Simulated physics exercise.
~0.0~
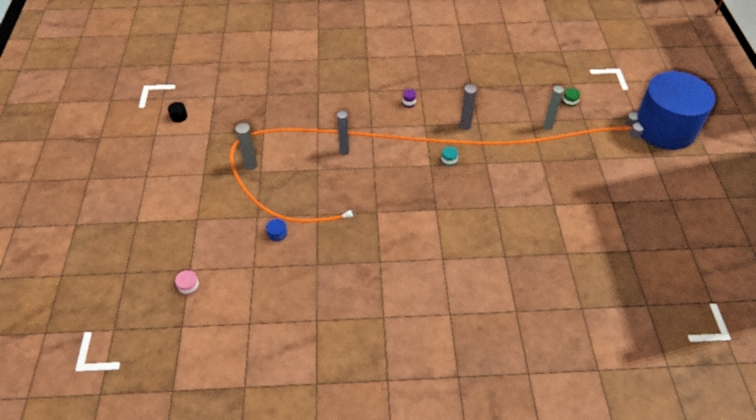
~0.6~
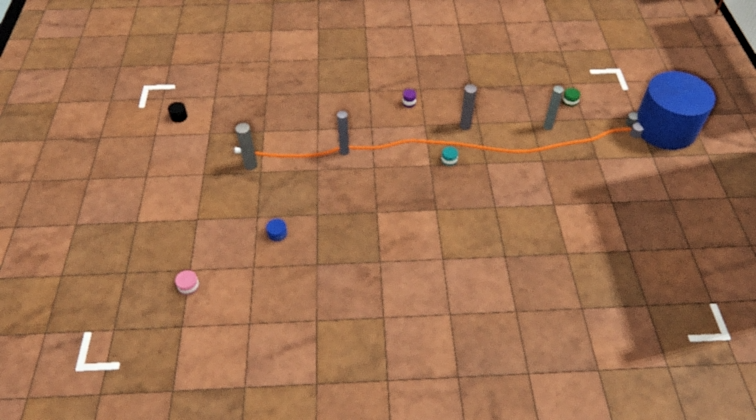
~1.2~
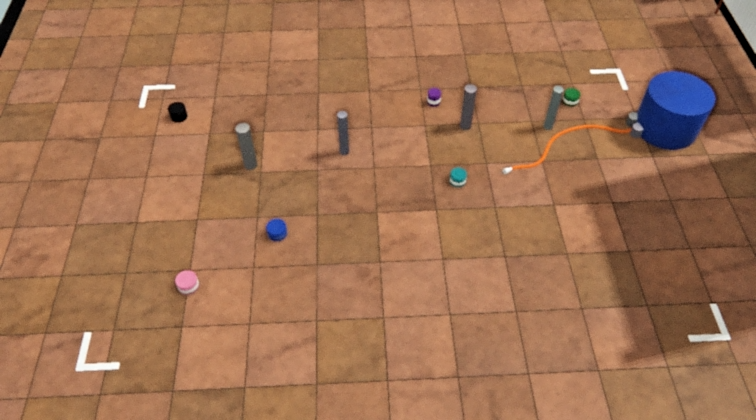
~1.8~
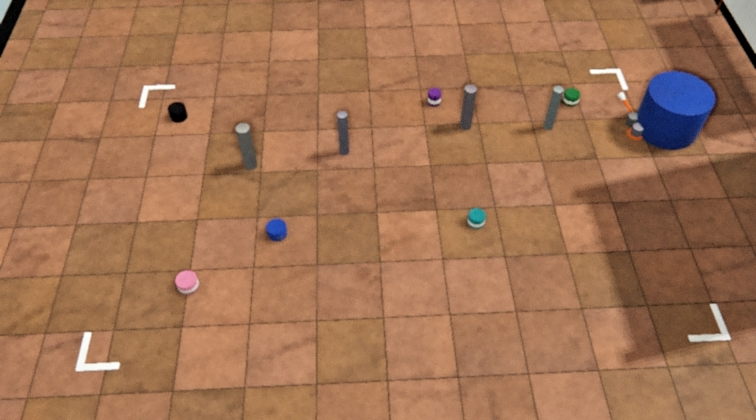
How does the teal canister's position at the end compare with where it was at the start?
It ends up clearly lower and a little farther right, on the open floor below the row of posts instead of close to them.
